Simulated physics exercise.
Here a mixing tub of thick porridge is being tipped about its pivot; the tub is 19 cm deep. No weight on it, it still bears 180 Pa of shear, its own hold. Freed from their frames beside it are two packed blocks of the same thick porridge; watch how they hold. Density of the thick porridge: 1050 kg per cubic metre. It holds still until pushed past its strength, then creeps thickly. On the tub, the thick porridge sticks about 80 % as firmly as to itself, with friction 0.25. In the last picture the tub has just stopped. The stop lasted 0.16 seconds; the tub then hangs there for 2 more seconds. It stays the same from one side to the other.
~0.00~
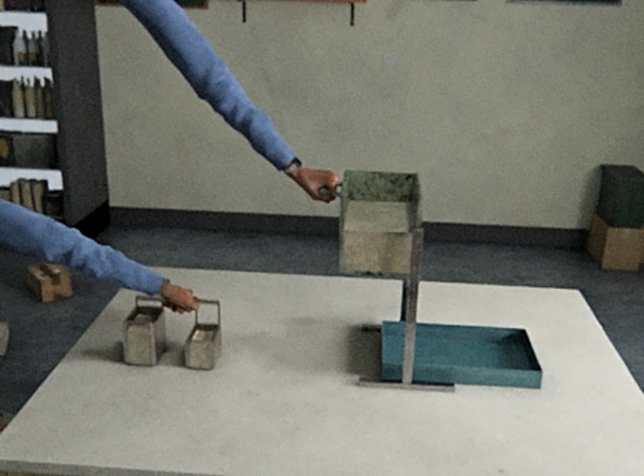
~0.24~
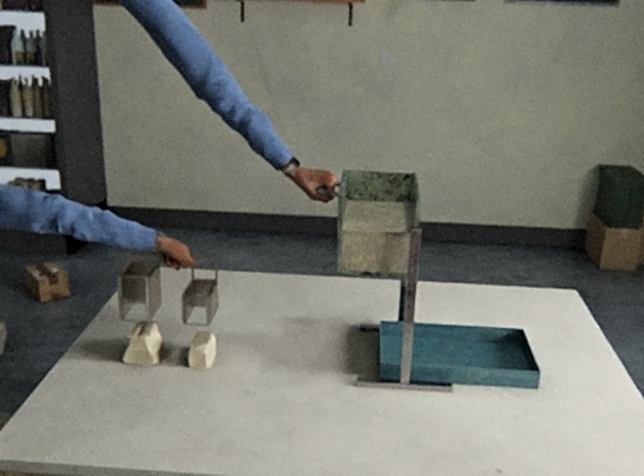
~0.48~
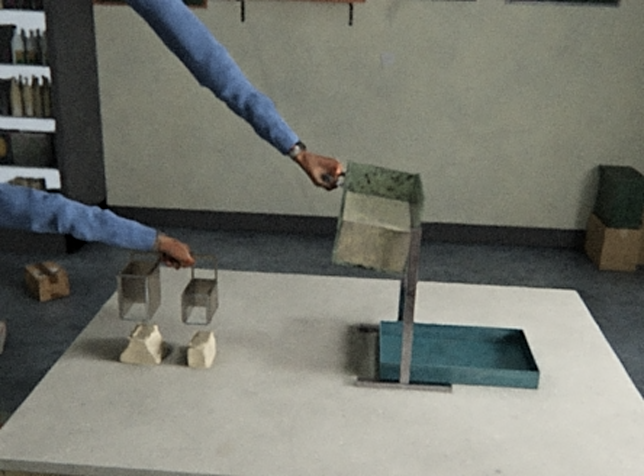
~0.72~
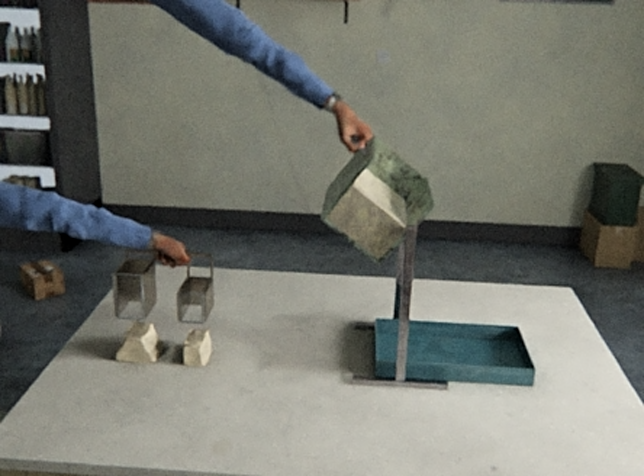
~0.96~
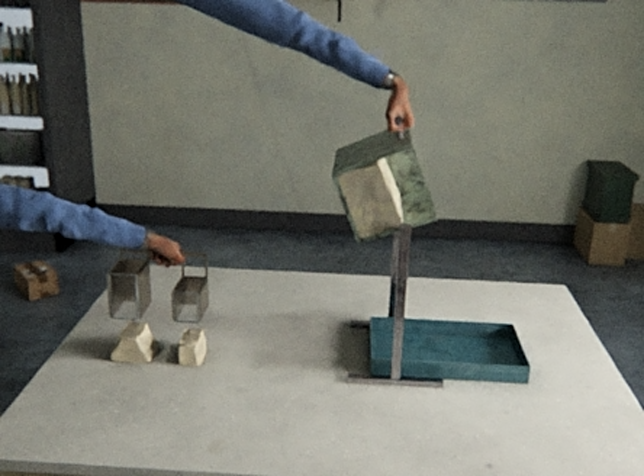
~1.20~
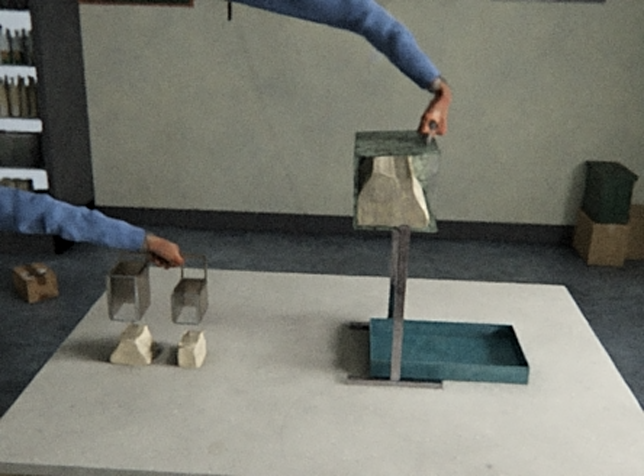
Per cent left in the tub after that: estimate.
Roughly 70 percent.
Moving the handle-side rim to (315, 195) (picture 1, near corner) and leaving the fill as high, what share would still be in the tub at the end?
In that case close to 50 %.
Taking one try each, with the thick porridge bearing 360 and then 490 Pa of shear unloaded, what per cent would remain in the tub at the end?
About 100 % first, about 100 % second.
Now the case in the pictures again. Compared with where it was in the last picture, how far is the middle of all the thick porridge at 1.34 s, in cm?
Measured shift, roughly 3 cm.
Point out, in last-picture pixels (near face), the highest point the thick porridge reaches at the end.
Peak location: Approx. (402, 195).
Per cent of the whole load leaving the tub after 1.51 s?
Roughly 12 per cent of the load.
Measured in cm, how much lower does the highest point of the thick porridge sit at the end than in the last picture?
About 6 cm.
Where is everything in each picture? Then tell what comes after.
In the first picture, handle-side rim at (344, 197), tilt 0 degrees; crest of the thick porridge at (352, 229); block heights 10 cm, 6.6 cm (left to right).
In the second picture, handle-side rim at (342, 197), tilt 0 degrees; crest of the thick porridge at (350, 229); block heights 8.2 cm, 6.4 cm (left to right).
In the third picture, handle-side rim at (348, 187), tilt 8 degrees; crest of the thick porridge at (347, 220); block heights 7.6 cm, 6.3 cm (left to right).
In the fourth picture, handle-side rim at (374, 158), tilt 37 degrees; crest of the thick porridge at (355, 187); block heights 7.5 cm, 6.3 cm (left to right).
In the fifth picture, handle-side rim at (411, 148), tilt 68 degrees; crest of the thick porridge at (379, 164); block heights 7.5 cm, 6.3 cm (left to right).
In the sixth picture, handle-side rim at (439, 155), tilt 88 degrees; crest of the thick porridge at (373, 171); block heights 7.5 cm, 6.3 cm (left to right).
After 1.34 s, the tub is at 88 degrees and holds 96 %.
After 1.51 s, the tub is at 88 degrees and holds 82 %.
After 1.68 s, the tub is at 88 degrees and holds 73 %.
After 1.85 s, the tub is at 88 degrees and holds 72 %.
After 3.20 s, the tub is at 88 degrees and holds 70 %.
